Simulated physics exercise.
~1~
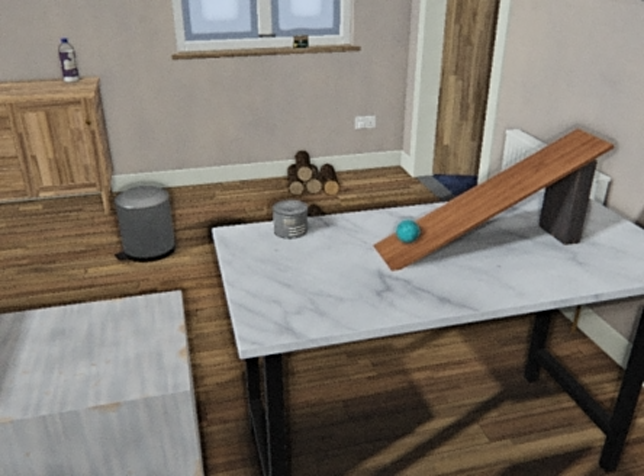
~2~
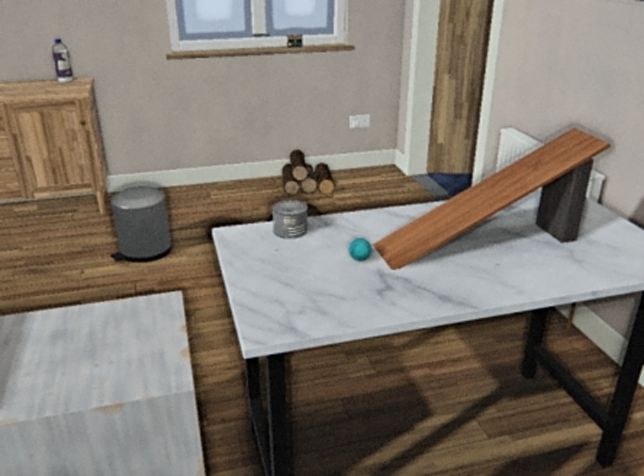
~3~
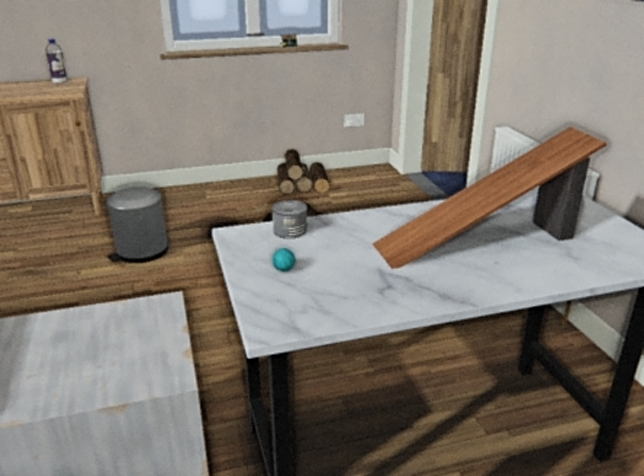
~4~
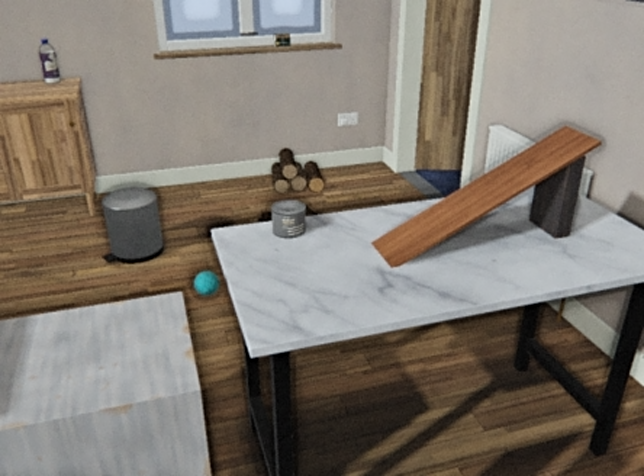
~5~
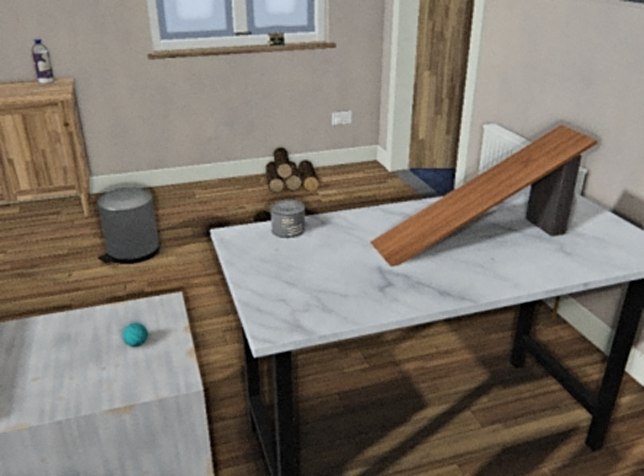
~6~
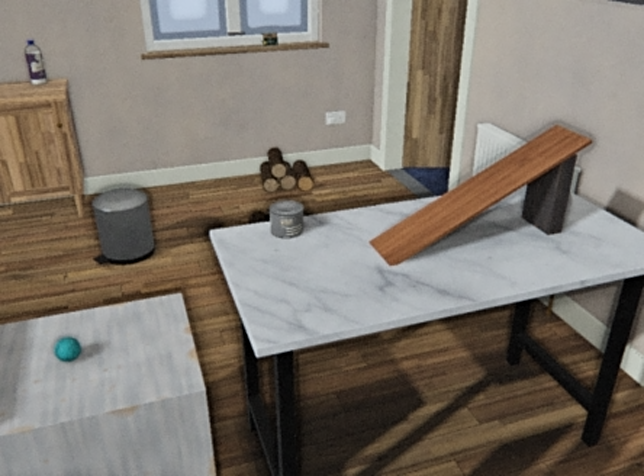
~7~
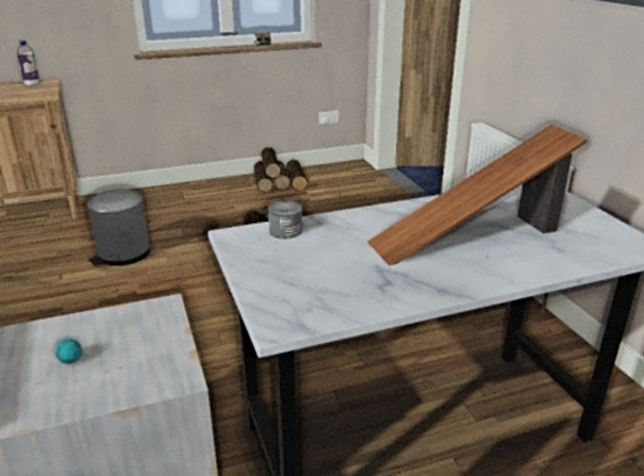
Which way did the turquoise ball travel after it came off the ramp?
The turquoise ball travelled to the left, across the table and over the gap onto the lower top.
A turquoise ball rolled off the bottom of a wooden ramp and across a marble-topped table past a grey tub, then cleared the gap at the edge, landed on the lower pale top to the left and came to rest there.
